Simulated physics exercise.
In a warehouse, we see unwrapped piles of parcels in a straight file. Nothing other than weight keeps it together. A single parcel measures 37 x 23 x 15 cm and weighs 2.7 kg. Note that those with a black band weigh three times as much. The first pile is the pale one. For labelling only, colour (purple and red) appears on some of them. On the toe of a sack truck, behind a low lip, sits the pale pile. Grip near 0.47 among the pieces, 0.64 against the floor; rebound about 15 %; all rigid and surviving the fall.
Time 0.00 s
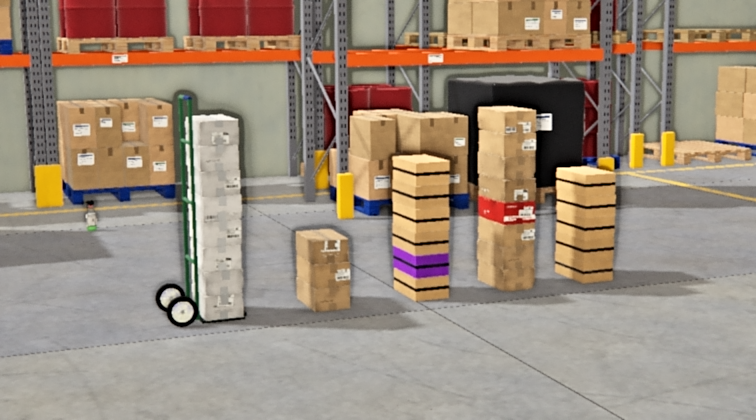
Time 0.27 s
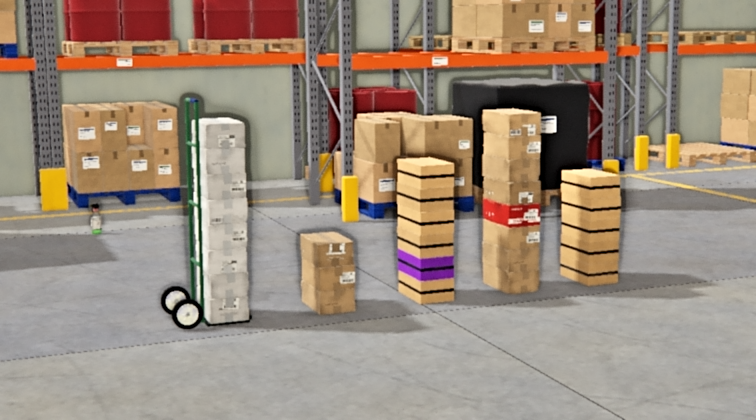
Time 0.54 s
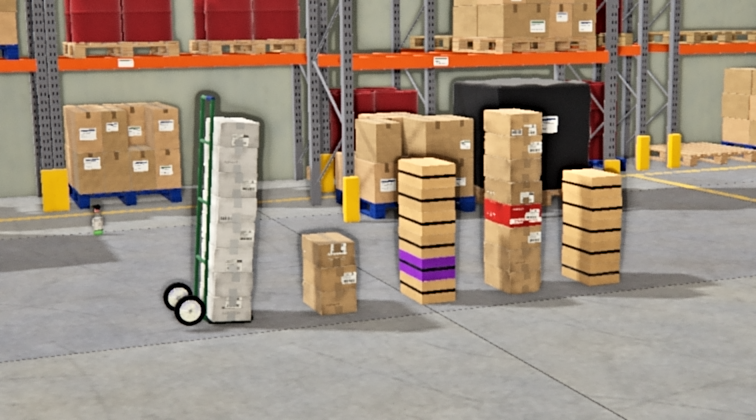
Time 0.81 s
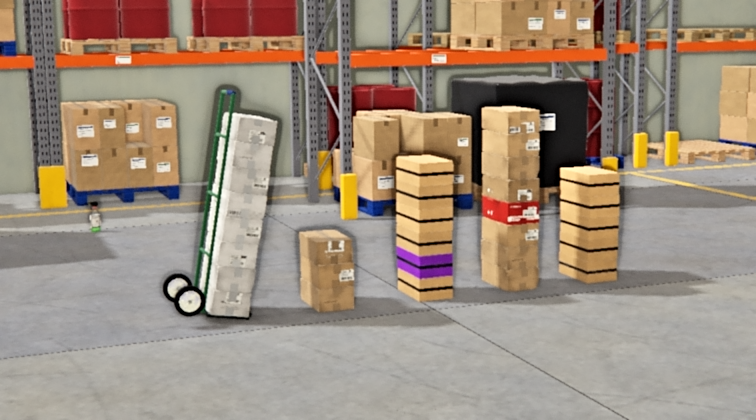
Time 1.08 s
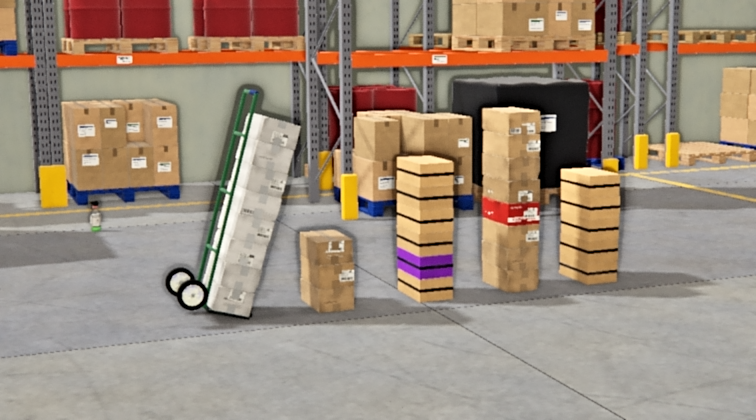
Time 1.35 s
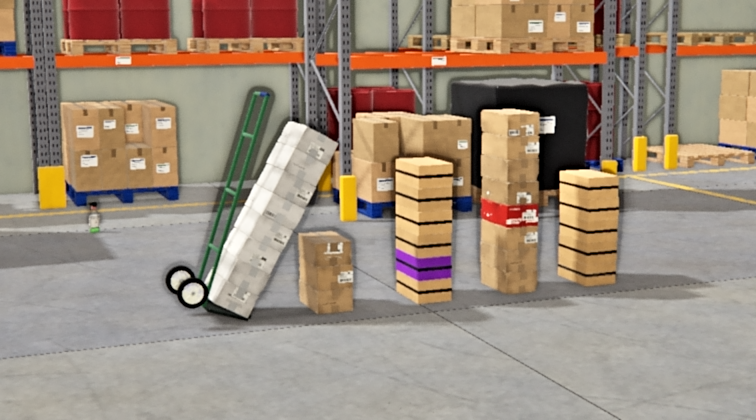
At first, a pale stack of parcels stands upright on a green sack truck, left of four brown stacks in a row. The truck then tilts gradually to the right, the pale stack leaning with it. Lastly, the stack leans further than the truck, its top separating from the frame, while the others stay still.
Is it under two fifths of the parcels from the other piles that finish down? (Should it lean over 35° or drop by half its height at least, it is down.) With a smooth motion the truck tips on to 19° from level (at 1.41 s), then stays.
Yes, under two fifths.
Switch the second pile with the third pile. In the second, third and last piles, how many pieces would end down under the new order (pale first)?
Down tally in the new order: Second = 0, third = 0, last = 0.
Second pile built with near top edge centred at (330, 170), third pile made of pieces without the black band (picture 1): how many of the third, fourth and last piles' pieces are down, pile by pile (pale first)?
Counts down - third: 6; fourth: 2; last: 0.
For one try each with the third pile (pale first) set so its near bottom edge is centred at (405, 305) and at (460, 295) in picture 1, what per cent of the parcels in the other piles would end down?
0 and 0 %.
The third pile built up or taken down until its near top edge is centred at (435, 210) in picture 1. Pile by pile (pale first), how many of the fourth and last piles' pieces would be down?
Counts down - fourth: 0; last: 0.
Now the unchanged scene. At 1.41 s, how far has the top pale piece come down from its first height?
Some 10 cm lower.
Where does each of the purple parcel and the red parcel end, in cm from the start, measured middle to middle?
Distance from start in cm - purple 0, red 0.
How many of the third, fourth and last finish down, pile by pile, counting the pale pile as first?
Pile by pile: Third 0, fourth 0, last 0.
Around 1.41 s, 3 of the pale pile down; none of the 22 other parcels down.
Around 1.50 s, 8 of the pale pile down; none of the 22 other parcels down.
Around 1.64 s, 8 of the pale pile down; none of the 22 other parcels down, 1 disturbed.
Around 1.82 s, 8 of the pale pile down; none of the 22 other parcels down, 3 disturbed.
Finally (2.6 s), 7 of the pale pile down; none of the 22 other parcels down, 3 disturbed; purple parcel unmoved; red parcel unmoved. That is 0 per cent. Seen by the last camera, middles, purple parcel near (424, 263), red parcel near (509, 212).
